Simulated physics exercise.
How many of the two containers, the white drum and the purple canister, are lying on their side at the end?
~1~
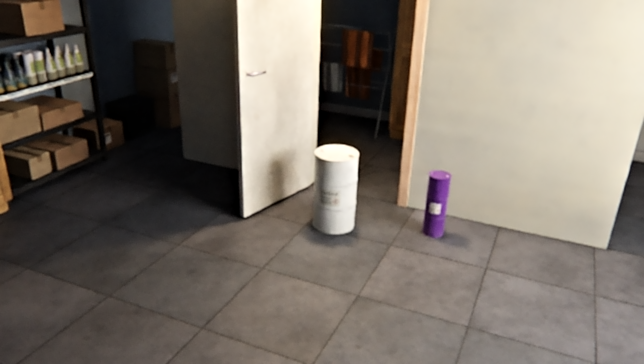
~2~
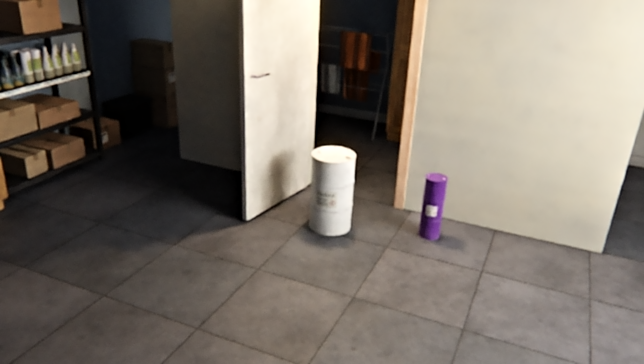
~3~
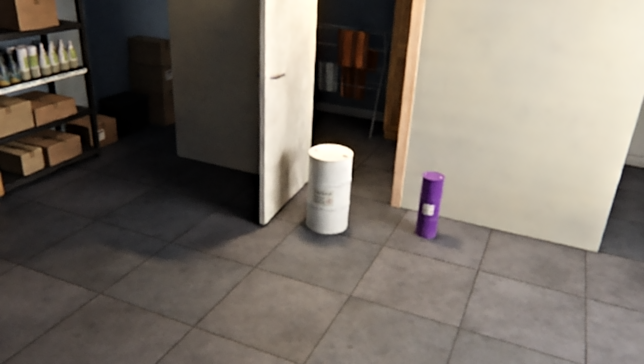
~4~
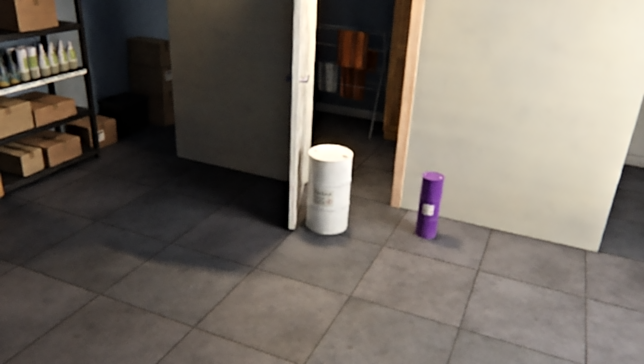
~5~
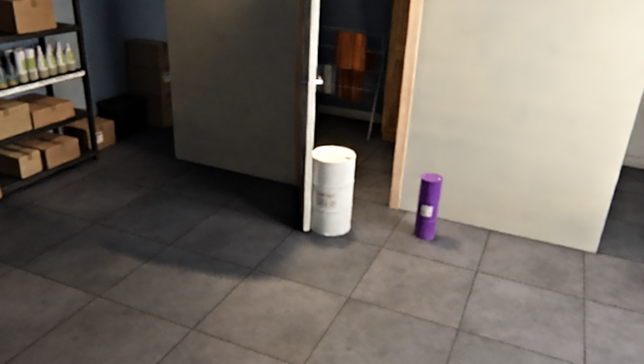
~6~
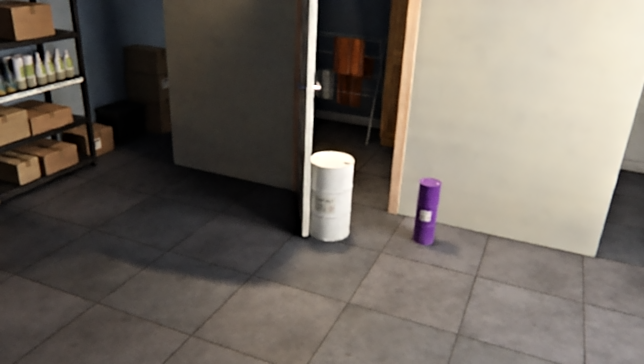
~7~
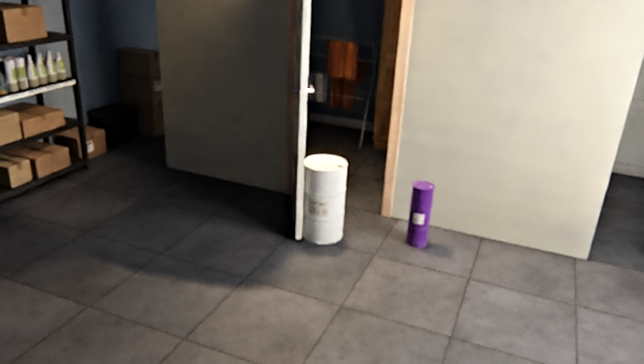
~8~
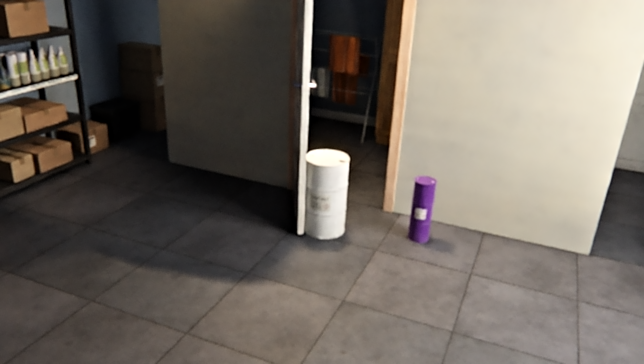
None of them are; the white drum and the purple canister are both still standing upright.
